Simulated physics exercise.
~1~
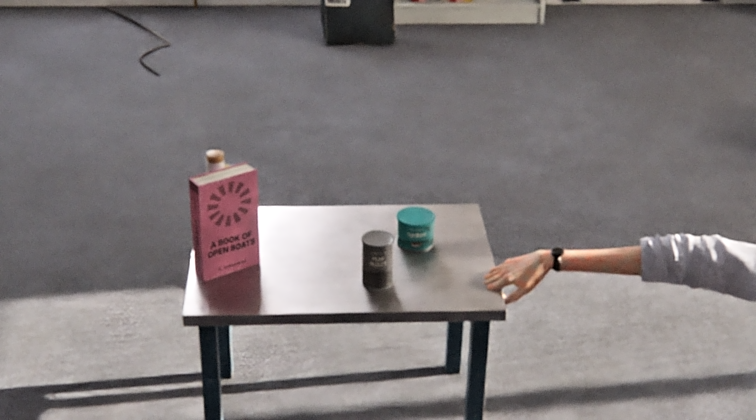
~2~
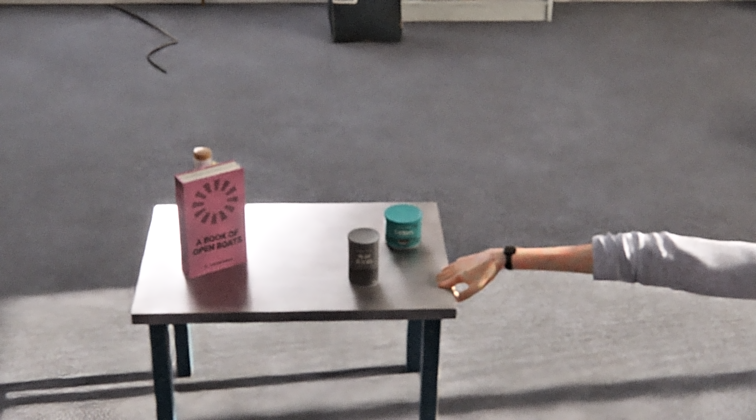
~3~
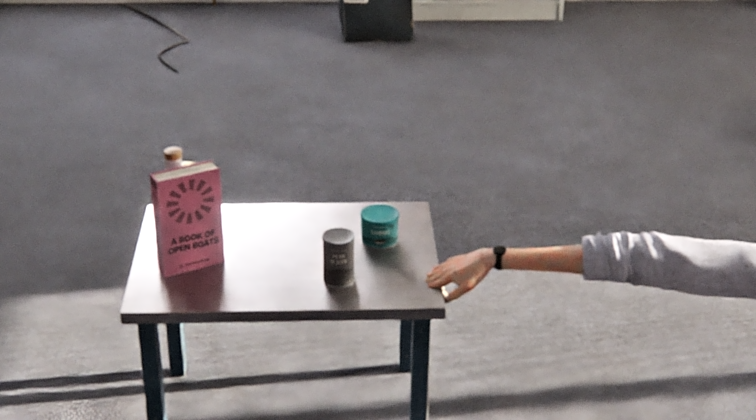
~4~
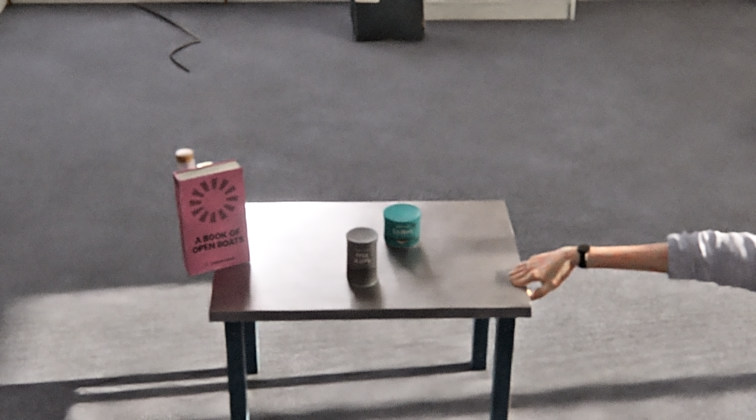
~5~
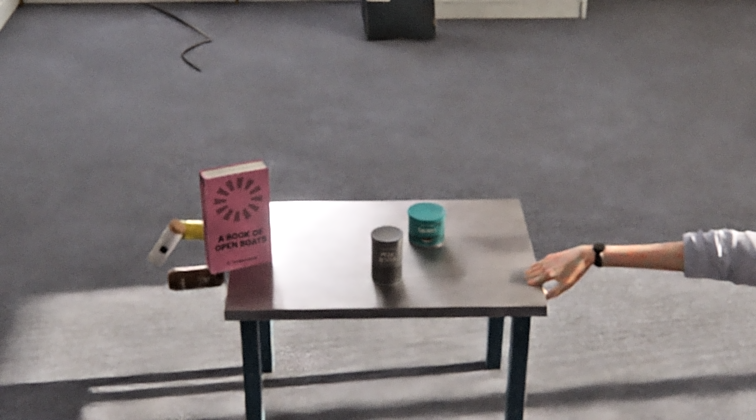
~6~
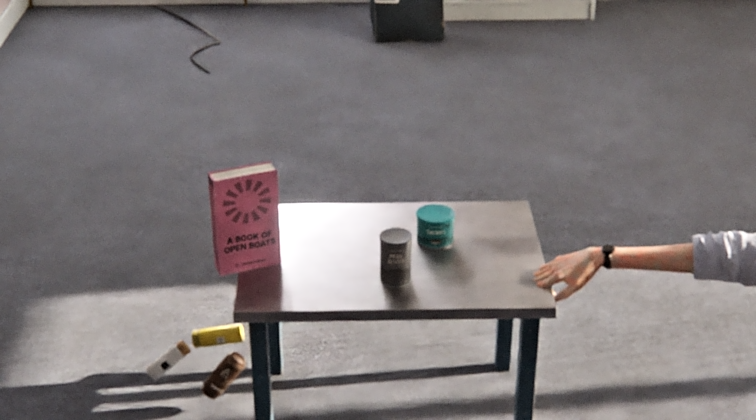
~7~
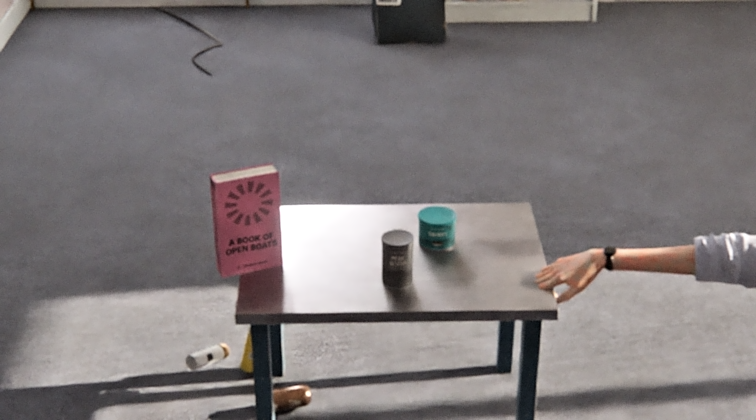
In a room with a grey carpet, seen from above and in front, a hand rests at the right edge of a small table. A pink book stands at the left with a light-topped shaker behind it, while a grey tin and a turquoise tub stand nearer the middle. The table slides left, then jerks back to the right, leaving the book upright at the left edge. A white shaker, a yellow shaker and a brown can tumble off that side to the floor. The book, tin and tub stay standing on the table.
